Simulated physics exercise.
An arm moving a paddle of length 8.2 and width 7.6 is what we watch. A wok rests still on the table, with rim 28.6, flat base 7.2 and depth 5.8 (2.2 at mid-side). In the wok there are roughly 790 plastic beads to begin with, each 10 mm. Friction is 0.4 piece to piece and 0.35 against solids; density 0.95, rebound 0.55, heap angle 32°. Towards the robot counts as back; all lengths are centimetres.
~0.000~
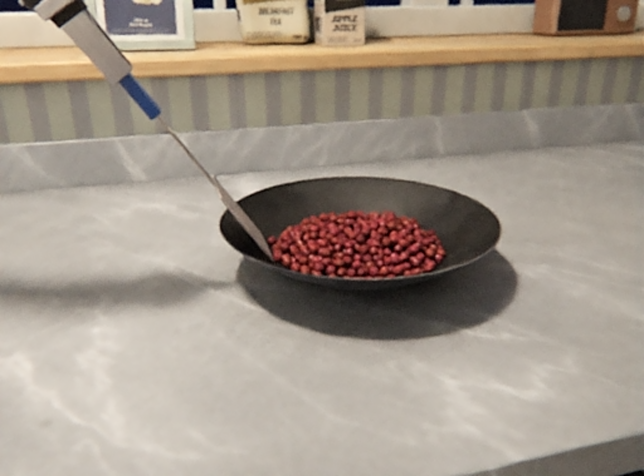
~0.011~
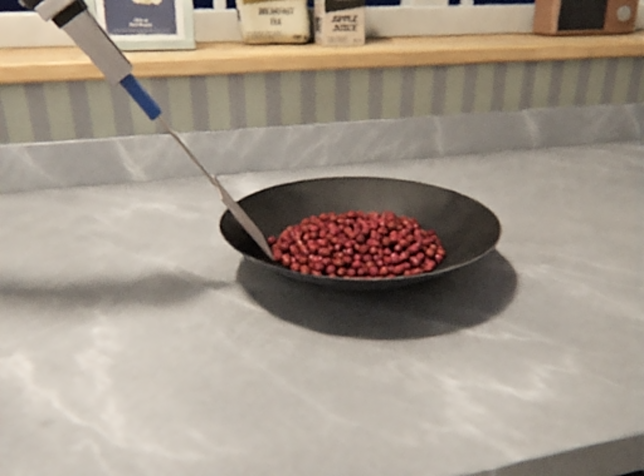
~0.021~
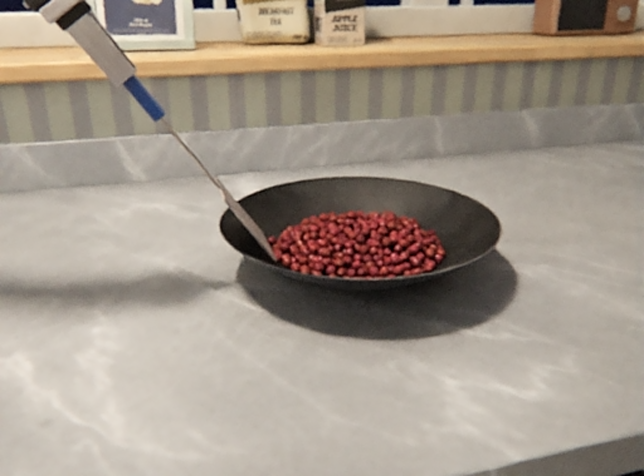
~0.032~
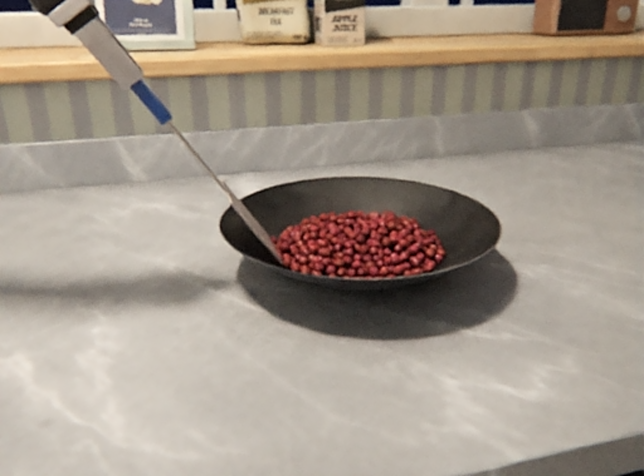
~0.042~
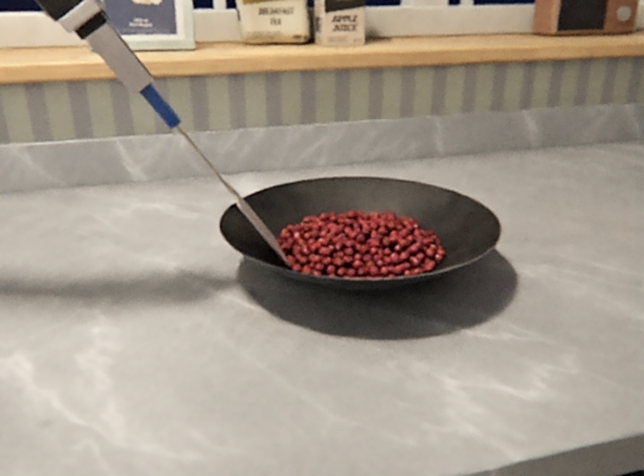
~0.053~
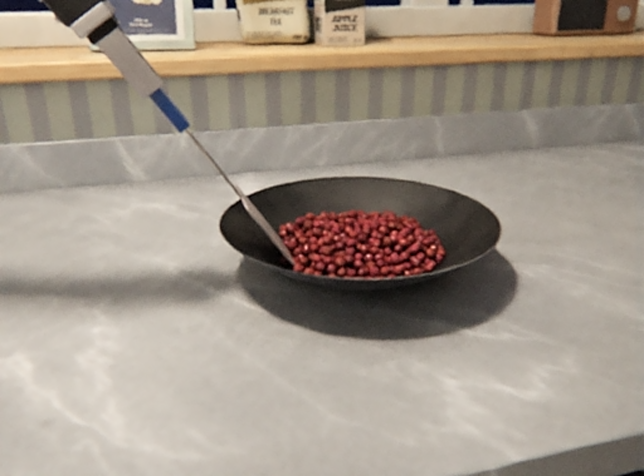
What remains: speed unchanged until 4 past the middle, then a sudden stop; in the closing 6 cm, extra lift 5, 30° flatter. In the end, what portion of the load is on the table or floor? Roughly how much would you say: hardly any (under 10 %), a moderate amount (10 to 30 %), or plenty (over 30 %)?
I'd say hardly any.
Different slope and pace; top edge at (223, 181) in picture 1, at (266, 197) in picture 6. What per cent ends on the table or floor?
Around 20 per cent finishes there.
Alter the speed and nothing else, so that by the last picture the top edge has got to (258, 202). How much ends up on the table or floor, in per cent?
Roughly 20 per cent.
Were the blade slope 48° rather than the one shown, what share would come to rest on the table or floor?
Then about 0 per cent.
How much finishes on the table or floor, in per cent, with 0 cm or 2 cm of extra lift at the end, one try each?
0 and 0 per cent.
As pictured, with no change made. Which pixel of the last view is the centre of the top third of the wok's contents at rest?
Close to pixel (432, 223).
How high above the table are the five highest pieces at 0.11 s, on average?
Somewhere around 6 centimetres high.
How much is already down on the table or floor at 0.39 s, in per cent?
My estimate is roughly 0 %.
After 0.11 s, sloping 56°, highest piece 7 above the table; 794 in the wok.
After 0.17 s, sloping 43°, highest piece 7 above the table; 794 in the wok.
After 0.39 s, sloping 26°, highest piece 8 above the table; 784 in the wok, 7 on the table or floor, 3 on the blade or in flight.
After 1.44 s, sloping 26°, highest piece 6 above the table; 781 in the wok, 13 on the table or floor.
At rest, 781 in the wok, 13 on the table or floor. That is 2 % on the table or floor.
